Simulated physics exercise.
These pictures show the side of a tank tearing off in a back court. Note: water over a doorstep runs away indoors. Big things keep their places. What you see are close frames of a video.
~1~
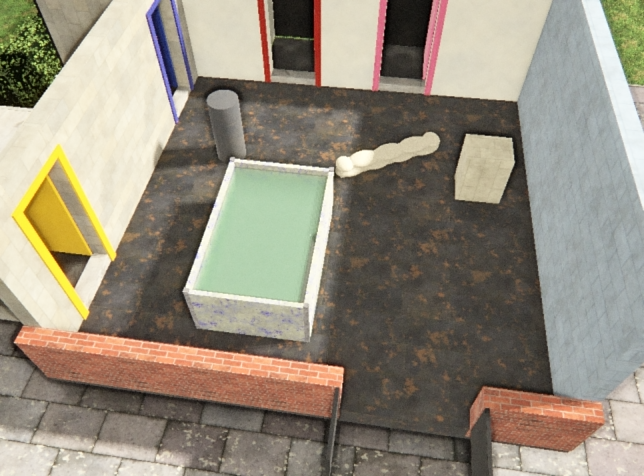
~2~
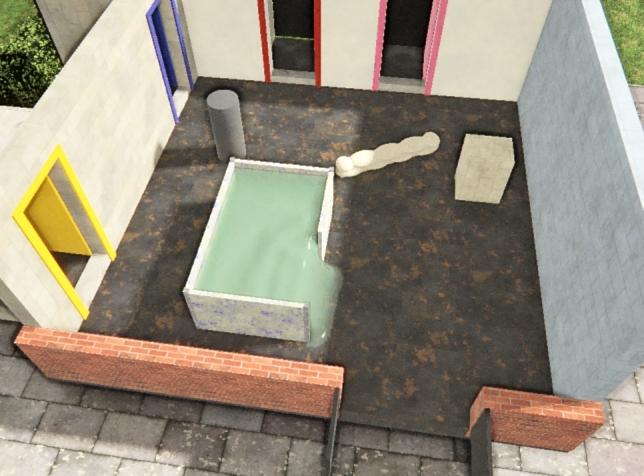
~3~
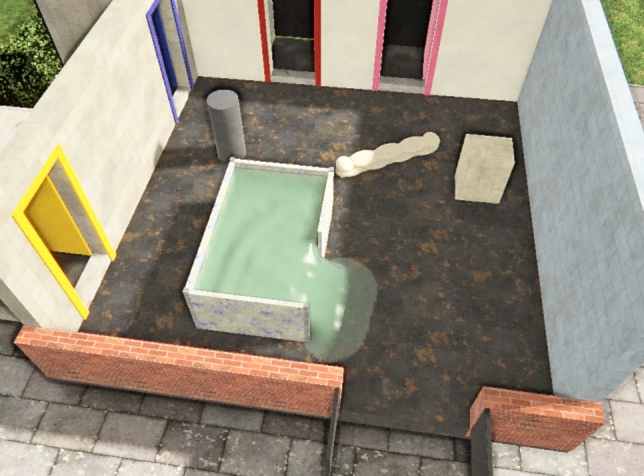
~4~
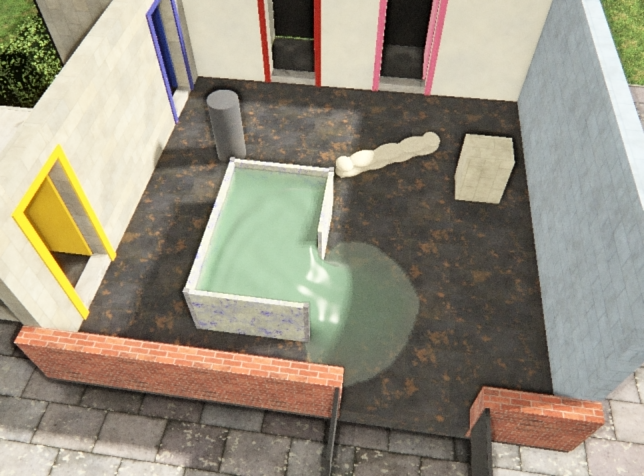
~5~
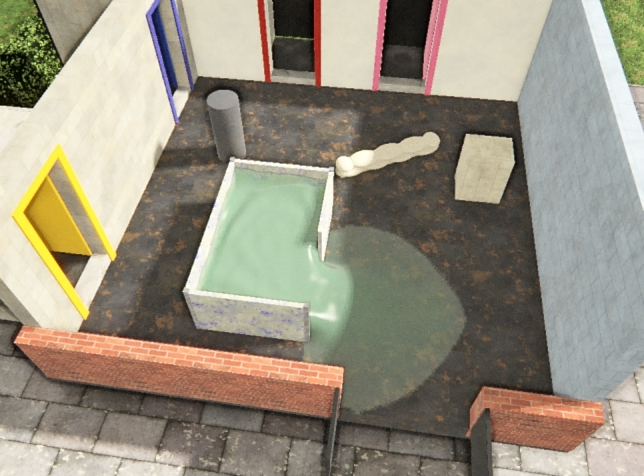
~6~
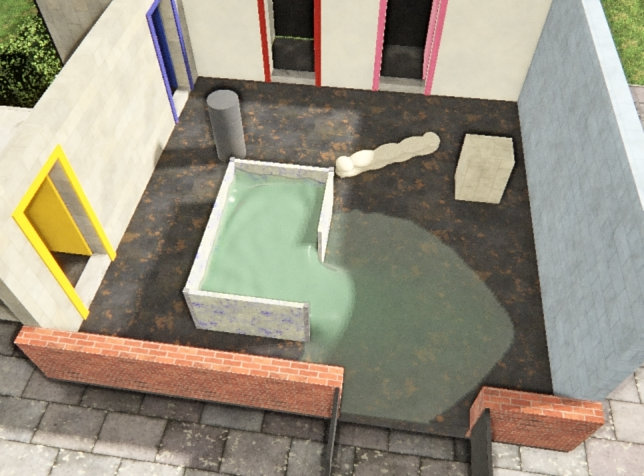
Green water pours through a gap in the tank's right side and spreads across the dark courtyard floor.
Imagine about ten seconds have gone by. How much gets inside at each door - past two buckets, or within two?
The pink door stays within two buckets of inflow; the blue door stays within two buckets of inflow; the red door stays within two buckets of inflow; the yellow door stays within two buckets of inflow.
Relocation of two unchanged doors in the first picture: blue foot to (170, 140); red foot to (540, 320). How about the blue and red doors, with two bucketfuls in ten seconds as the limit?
So the blue one keeps within it while the red one runs past it.
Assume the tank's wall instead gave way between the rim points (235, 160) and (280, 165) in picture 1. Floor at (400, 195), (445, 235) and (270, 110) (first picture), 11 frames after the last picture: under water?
In the order you gave them, I get still bare, still bare, drenched.
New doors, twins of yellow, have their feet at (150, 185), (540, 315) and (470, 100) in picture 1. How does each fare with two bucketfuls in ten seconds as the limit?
In order: Falls short, exceeds it, falls short.
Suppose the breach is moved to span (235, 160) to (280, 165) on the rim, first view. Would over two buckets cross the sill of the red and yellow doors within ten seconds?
So here's how it goes: Red runs over, while yellow stays within bounds.
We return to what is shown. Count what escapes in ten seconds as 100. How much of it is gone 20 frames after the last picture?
Roughly 45 percent.
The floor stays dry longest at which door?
My answer: The yellow-painted one.
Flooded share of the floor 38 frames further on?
That works out to some 70 in a hundred.
A moment on, water covers 30 % of the floor; the pink door not reached, the blue door not reached, the red door not reached, the yellow door not reached.
Next, water covers 30 % of the floor; the pink door not reached, the blue door not reached, the red door not reached, the yellow door not reached.
Then, water covers 40 % of the floor; the pink door not reached, the blue door not reached, the red door not reached, the yellow door not reached.
Later, water covers 70 % of the floor; the pink door wet at the sill, nothing in, the blue door not reached, the red door wet at the sill, nothing in, the yellow door not reached.
In the end, water covers 90 % of the floor; the pink door wet at the sill, nothing in, the blue door wet at the sill, nothing in, the red door wet at the sill, nothing in, the yellow door wet at the sill, nothing in.
